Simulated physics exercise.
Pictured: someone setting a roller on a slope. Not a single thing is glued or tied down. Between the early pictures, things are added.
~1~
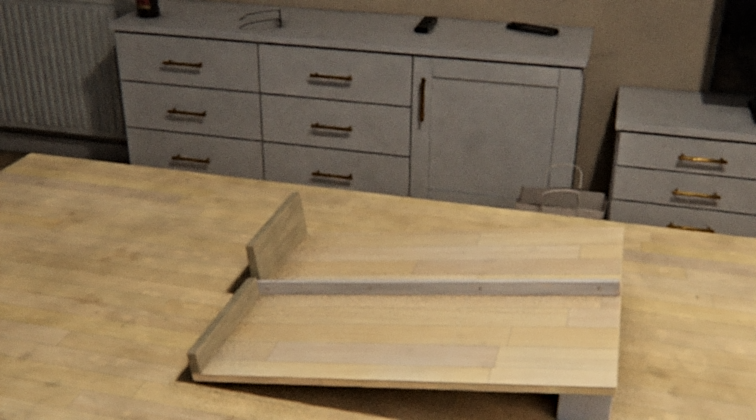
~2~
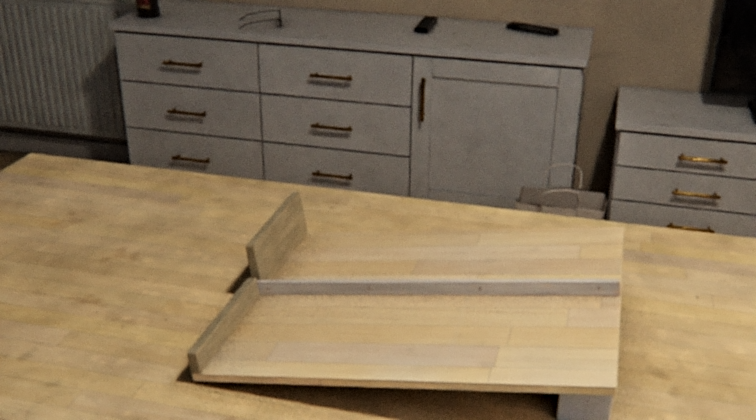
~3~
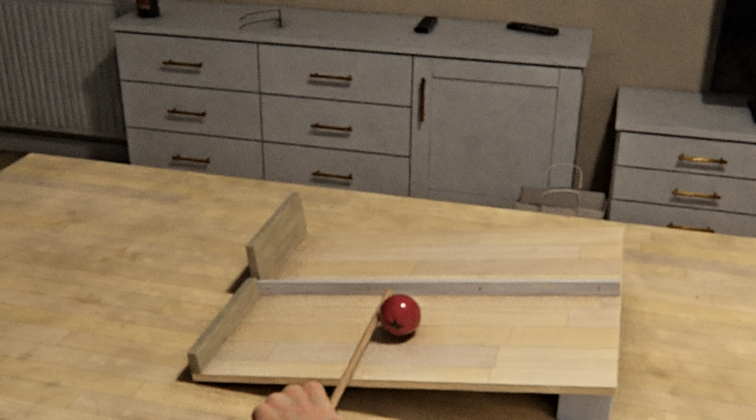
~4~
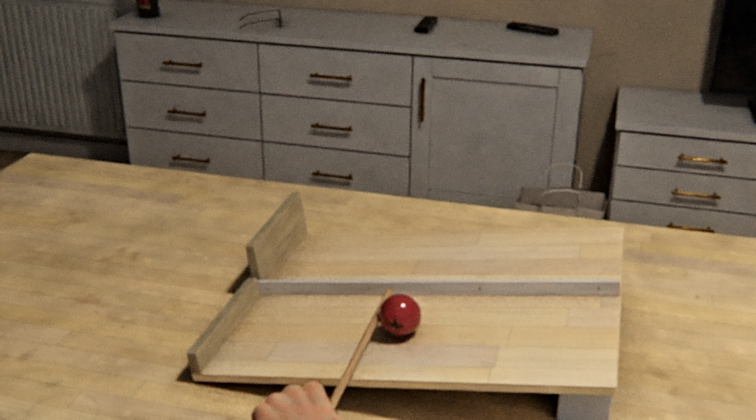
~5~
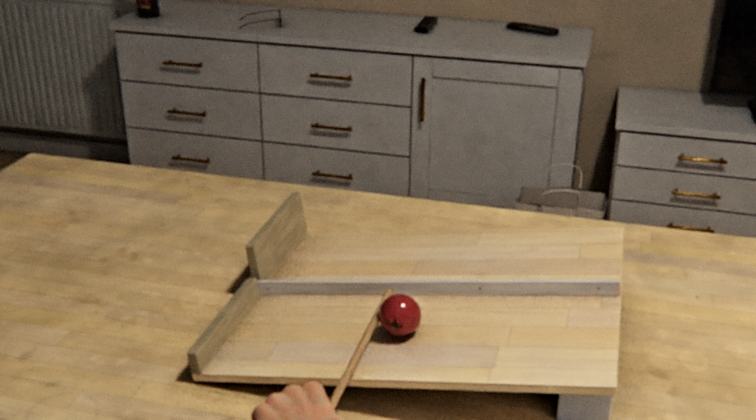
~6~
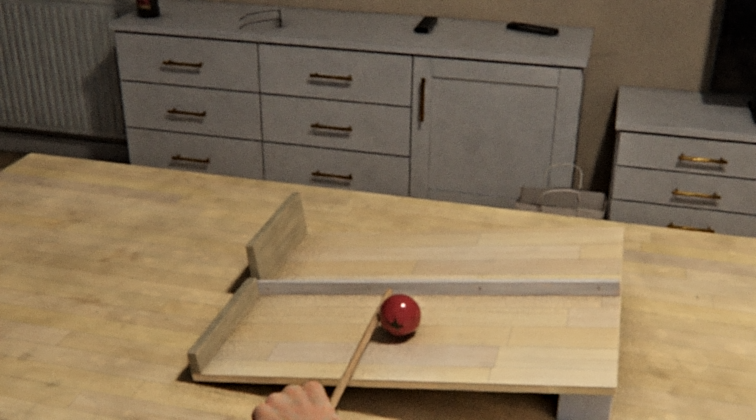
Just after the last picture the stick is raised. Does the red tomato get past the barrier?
The red tomato stays put.
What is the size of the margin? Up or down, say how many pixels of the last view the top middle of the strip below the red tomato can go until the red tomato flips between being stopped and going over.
Roughly 12 pixels down.
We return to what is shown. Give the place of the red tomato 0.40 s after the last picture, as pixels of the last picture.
I'd look for it close to (348, 316).
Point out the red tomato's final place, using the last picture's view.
Around (247, 315).
Then, 0.40 s later than the last frame, red tomato rolling on the board near (348, 316).
When it is over, the red tomato is held by the strip, near (247, 314).
